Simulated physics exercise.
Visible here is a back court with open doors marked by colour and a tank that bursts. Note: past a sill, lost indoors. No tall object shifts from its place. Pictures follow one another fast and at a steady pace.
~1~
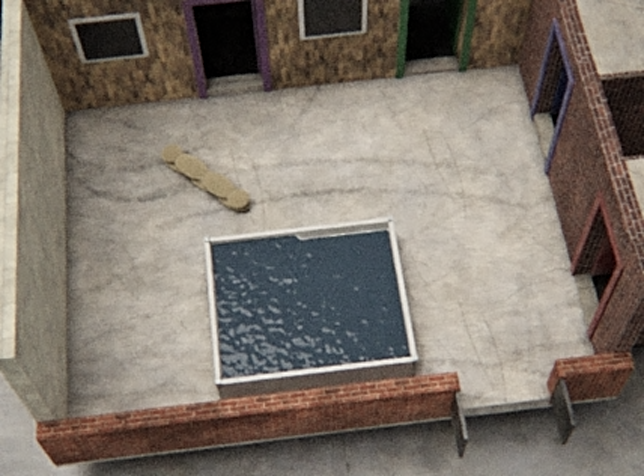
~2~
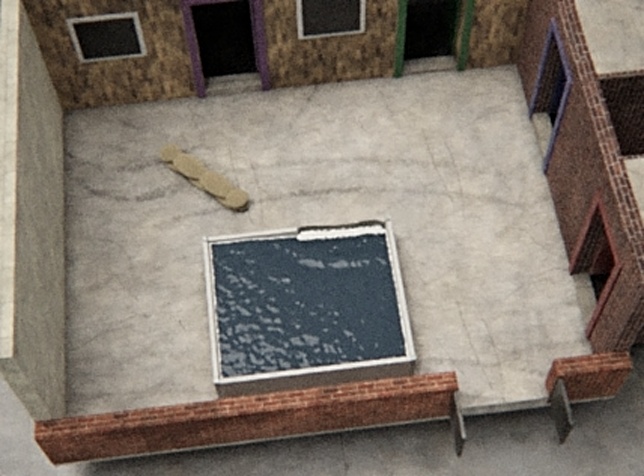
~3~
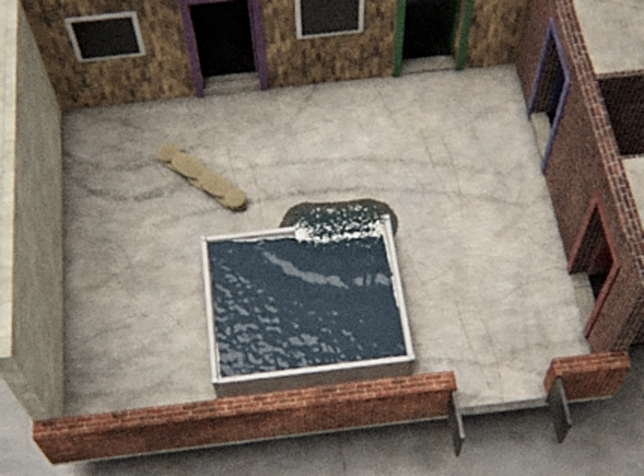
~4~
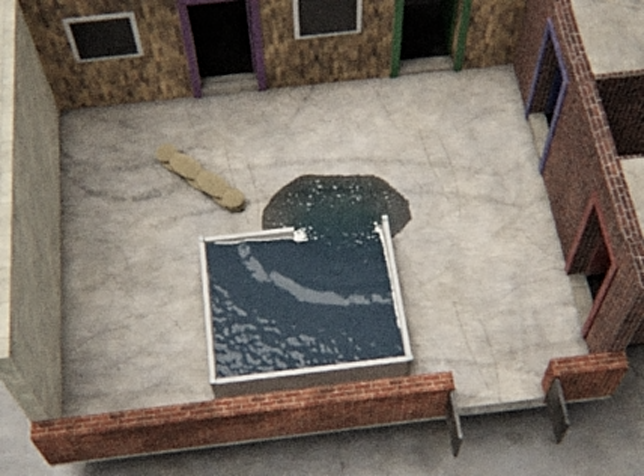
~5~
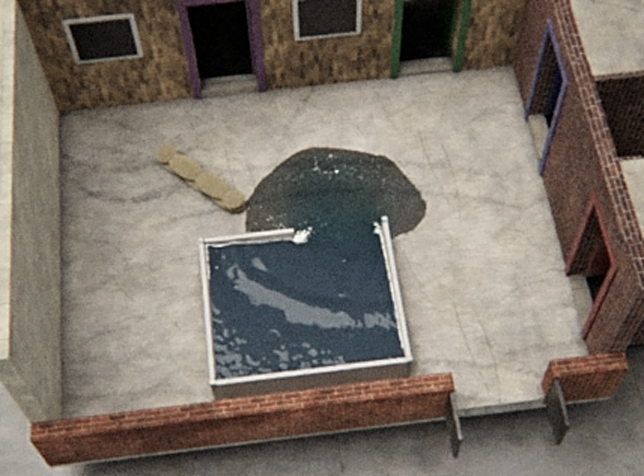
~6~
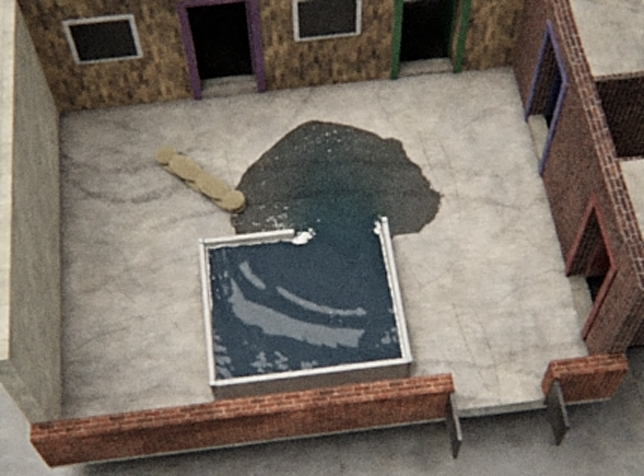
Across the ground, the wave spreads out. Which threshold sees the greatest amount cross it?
The green threshold.
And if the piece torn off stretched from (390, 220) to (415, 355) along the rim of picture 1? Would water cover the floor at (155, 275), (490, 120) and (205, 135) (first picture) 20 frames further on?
One by one: Bare, waterlogged, bare.
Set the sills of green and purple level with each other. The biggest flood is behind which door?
I'd go with the purple one.
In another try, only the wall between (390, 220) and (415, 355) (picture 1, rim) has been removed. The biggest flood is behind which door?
The red door.
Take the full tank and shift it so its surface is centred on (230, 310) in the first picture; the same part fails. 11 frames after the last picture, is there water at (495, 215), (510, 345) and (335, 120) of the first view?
In order: Unreached, unreached, reached.
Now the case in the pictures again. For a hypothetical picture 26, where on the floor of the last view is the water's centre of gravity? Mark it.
The balance point is around (329, 225).
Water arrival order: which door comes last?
I'd name the red-painted one.
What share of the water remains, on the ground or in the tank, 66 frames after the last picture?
I'd put it at about 86 per cent.
A moment on, water covers 25 % of the floor; red door not reached, green door not reached, blue door not reached, purple door not reached.
Next, water covers 35 % of the floor; red door not reached, green door a trickle in, blue door not reached, purple door wet at the sill, nothing in.
Then, water covers 40 % of the floor; red door not reached, green door some in, blue door wet at the sill, nothing in, purple door a trickle in.
Later, water covers 80 % of the floor; red door wet at the sill, nothing in, green door a lot in, blue door wet at the sill, nothing in, purple door a trickle in.
In the end, water covers 95 % of the floor; red door a trickle in, green door a lot in, blue door wet at the sill, nothing in, purple door a trickle in; the green door has let in the most.
